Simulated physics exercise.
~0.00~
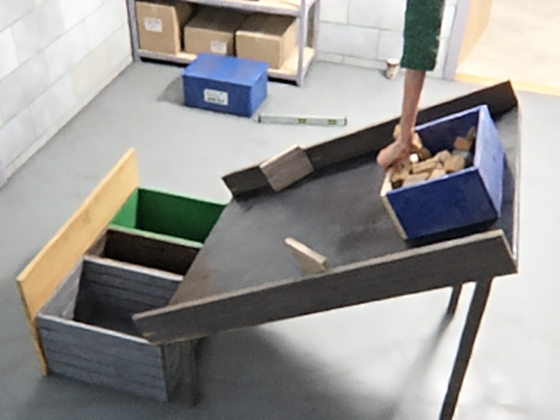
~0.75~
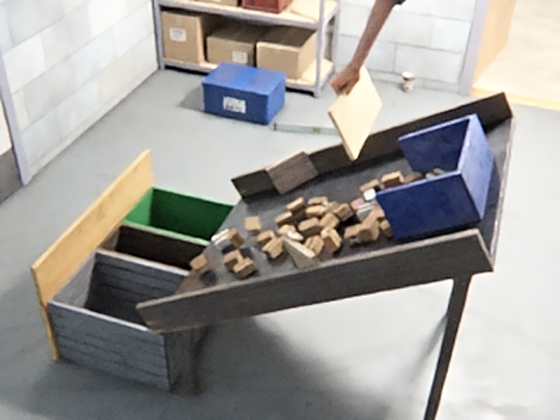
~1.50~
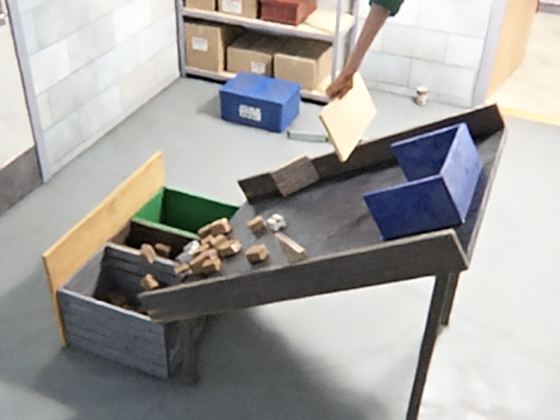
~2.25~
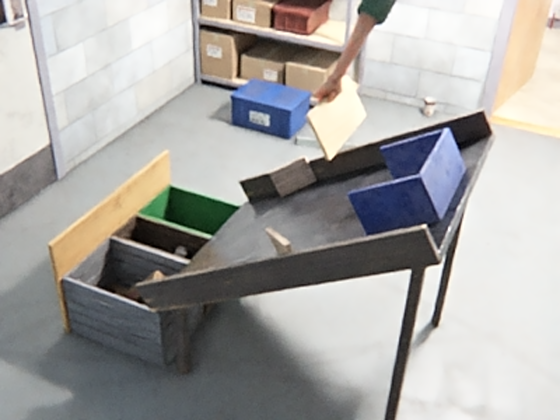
The clip opens on a dark sloping table with two angled boards fixed to it, a blue pen of small wooden blocks at its upper right and a grey bin, a dark tub and a green bin below its lower left end. A green-sleeved arm reaches down to the pen's front. The hand then holds a pale panel up clear of the table, and the loose blocks spill down the slope in a broad, tumbling stream. They bunch near the lower end and drop into the containers. Finally the pen is empty and the slope almost clear, with blocks visible in the grey bin and dark tub.
